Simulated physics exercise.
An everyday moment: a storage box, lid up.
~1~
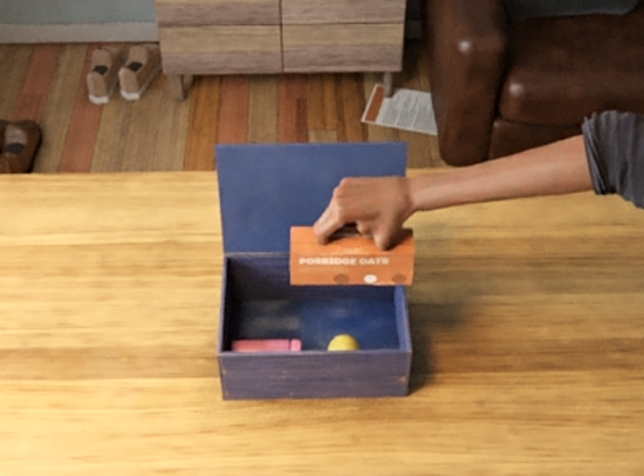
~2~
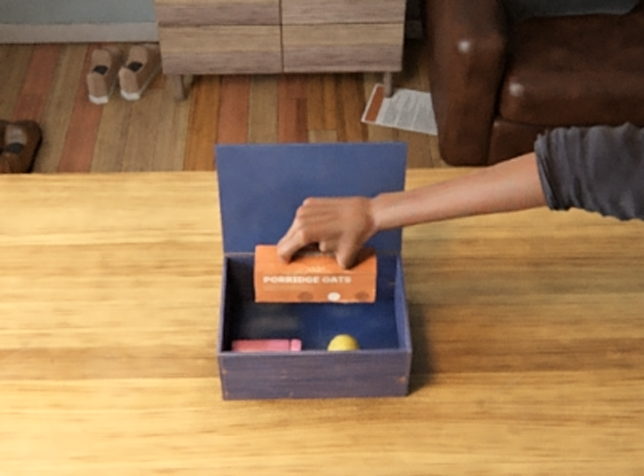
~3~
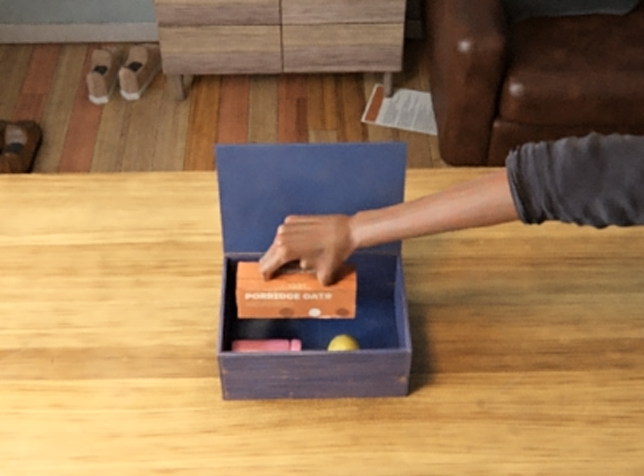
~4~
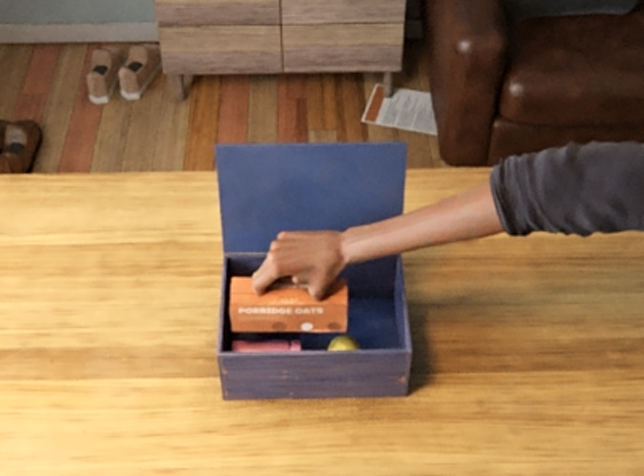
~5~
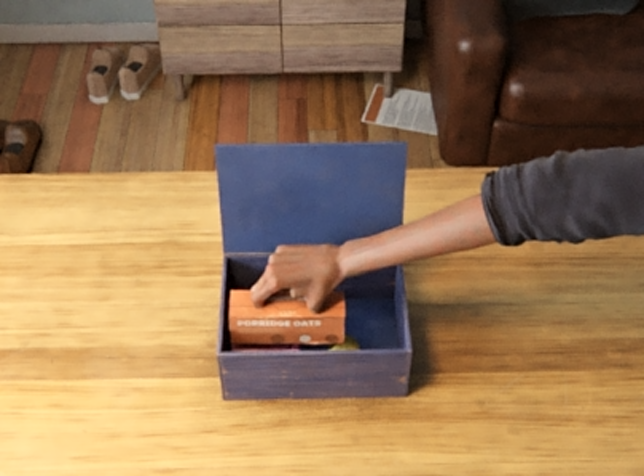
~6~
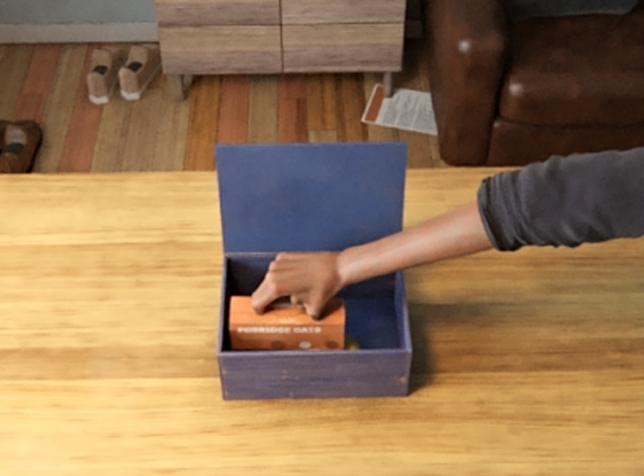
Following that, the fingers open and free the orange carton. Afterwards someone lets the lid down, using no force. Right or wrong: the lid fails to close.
Wrong, it closes.
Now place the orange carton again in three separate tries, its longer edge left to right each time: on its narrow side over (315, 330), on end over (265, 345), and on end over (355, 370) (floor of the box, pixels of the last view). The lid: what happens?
Shut; open; open.
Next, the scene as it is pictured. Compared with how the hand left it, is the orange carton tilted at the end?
Simply put, it gets tilted.
Then, 0.60 s after the last picture, orange carton on its side near (290, 317); yellow lemon rolled a little.
Then, 1.60 s after the last picture, lid 58° above the rim; orange carton on its side near (290, 317); yellow lemon rolled a little.
Then, 1.90 s after the last picture, lid 17° above the rim; orange carton on its side near (290, 317); yellow lemon rolled a little; pink shaker rolled a little.
At rest, lid shut; tipped over in the box, orange carton; the other 2 in place. Seen from the same camera at the end, orange carton near (290, 317).
